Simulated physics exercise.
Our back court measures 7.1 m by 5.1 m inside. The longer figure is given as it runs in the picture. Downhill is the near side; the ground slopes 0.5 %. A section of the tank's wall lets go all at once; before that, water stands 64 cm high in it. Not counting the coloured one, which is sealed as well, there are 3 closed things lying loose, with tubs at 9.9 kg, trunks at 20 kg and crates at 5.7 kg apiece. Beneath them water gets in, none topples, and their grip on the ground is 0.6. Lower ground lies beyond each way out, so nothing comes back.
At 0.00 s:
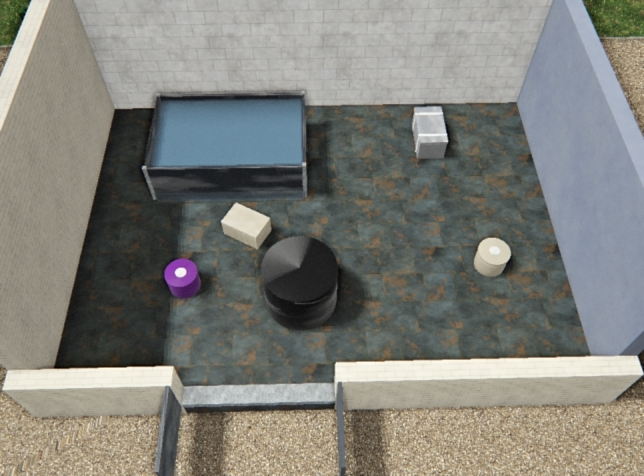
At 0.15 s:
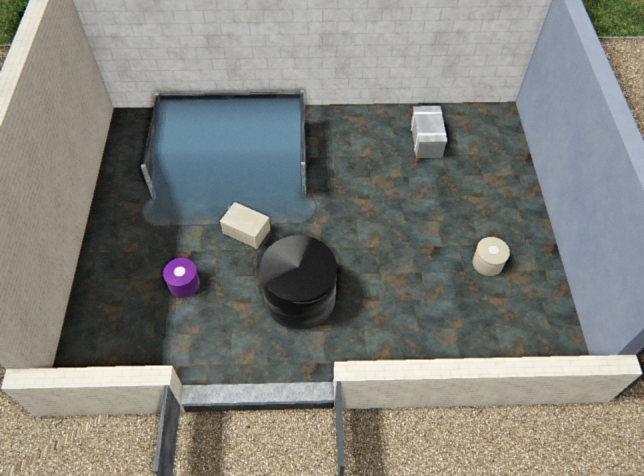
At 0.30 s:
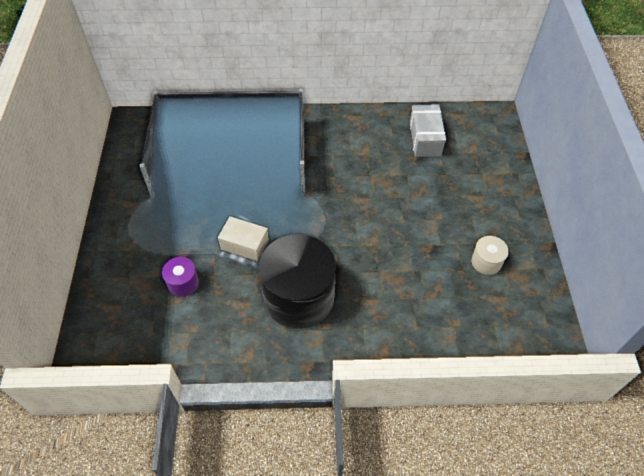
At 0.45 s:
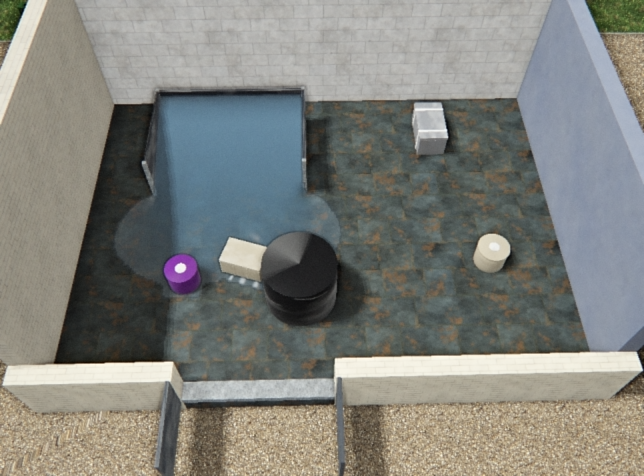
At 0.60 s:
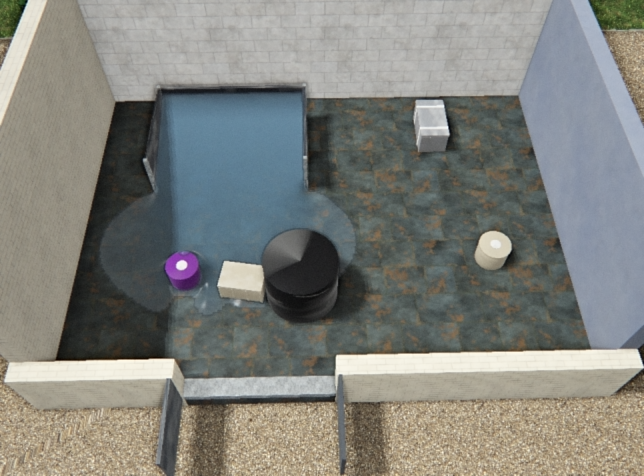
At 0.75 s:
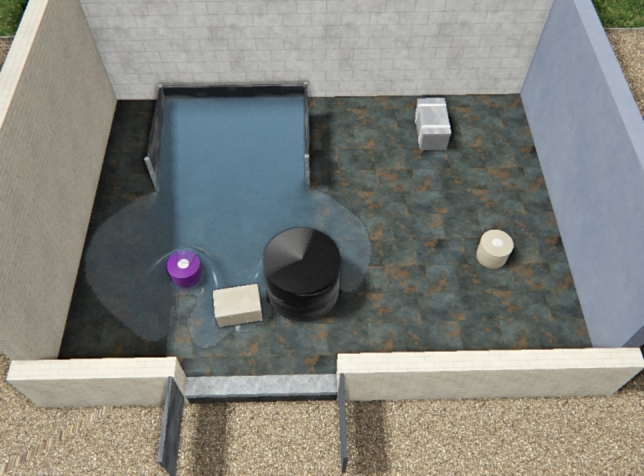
The clip shows water pouring from the open near side of a tank in a walled court and spreading across the dark floor, pushing a cream box toward the viewer between a black round object and a purple tub that stays put.
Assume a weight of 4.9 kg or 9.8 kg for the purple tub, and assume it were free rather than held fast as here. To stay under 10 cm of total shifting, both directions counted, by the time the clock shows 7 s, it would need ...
It would need more than either weight.
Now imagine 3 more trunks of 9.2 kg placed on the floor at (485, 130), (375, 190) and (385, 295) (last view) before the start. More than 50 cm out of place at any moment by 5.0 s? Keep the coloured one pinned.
Order as listed: Inside the limit, inside the limit, outside the limit.
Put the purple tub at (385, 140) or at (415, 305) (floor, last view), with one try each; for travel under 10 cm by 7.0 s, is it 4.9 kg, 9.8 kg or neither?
Taking the two tries in order, even the light one works and both fall short.
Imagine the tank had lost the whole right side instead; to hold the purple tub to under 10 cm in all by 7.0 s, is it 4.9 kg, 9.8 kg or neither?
Under that change, the lighter pick does it.
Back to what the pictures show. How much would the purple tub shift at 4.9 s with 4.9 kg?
Displacement near 100 cm.
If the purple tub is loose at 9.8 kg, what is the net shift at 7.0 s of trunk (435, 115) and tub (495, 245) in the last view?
Shift from start, in order: 0 cm; 10 cm.
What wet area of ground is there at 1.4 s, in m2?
Wet area: Approx. 16 m2.
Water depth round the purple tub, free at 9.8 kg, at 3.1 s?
About 21 cm.
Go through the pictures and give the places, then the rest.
The purple tub at (181, 273) rests on the ground; 3.7 m2 under water; 0 of 4 have shifted, in the first frame.
The purple tub at (180, 272), on the bottom; 4.9 m2 under water; 0 of 4 have shifted, in the second frame.
The purple tub at (179, 271) rests on the ground; water covers 6.4 m2; 1 of 4 have shifted, in the third frame.
The purple tub at (181, 268) rests on the ground; water covers 8.0 m2; 1 of 4 have shifted, in the fourth frame.
The purple tub at (182, 265), on the bottom; 9.4 m2 under water; 1 of 4 have shifted, in the fifth frame.
The purple tub at (184, 264), on the bottom; 11.0 m2 under water; 1 of 4 have shifted, in the sixth frame.
After 1.4 s the purple tub would be 128 cm from its start with 4.9 kg and 128 cm from its start with 9.8 kg; 14 cm of water round it then.
After 3.1 s the purple tub would be 114 cm from its start with 4.9 kg and 95 cm from its start with 9.8 kg; 21 cm of water round it then.
After 4.9 s the purple tub would be 94 cm from its start with 4.9 kg and 110 cm from its start with 9.8 kg; 10 cm of water round it then.
After 7.0 s the purple tub would be 142 cm from its start with 4.9 kg and 164 cm from its start with 9.8 kg; 5 cm of water round it then.
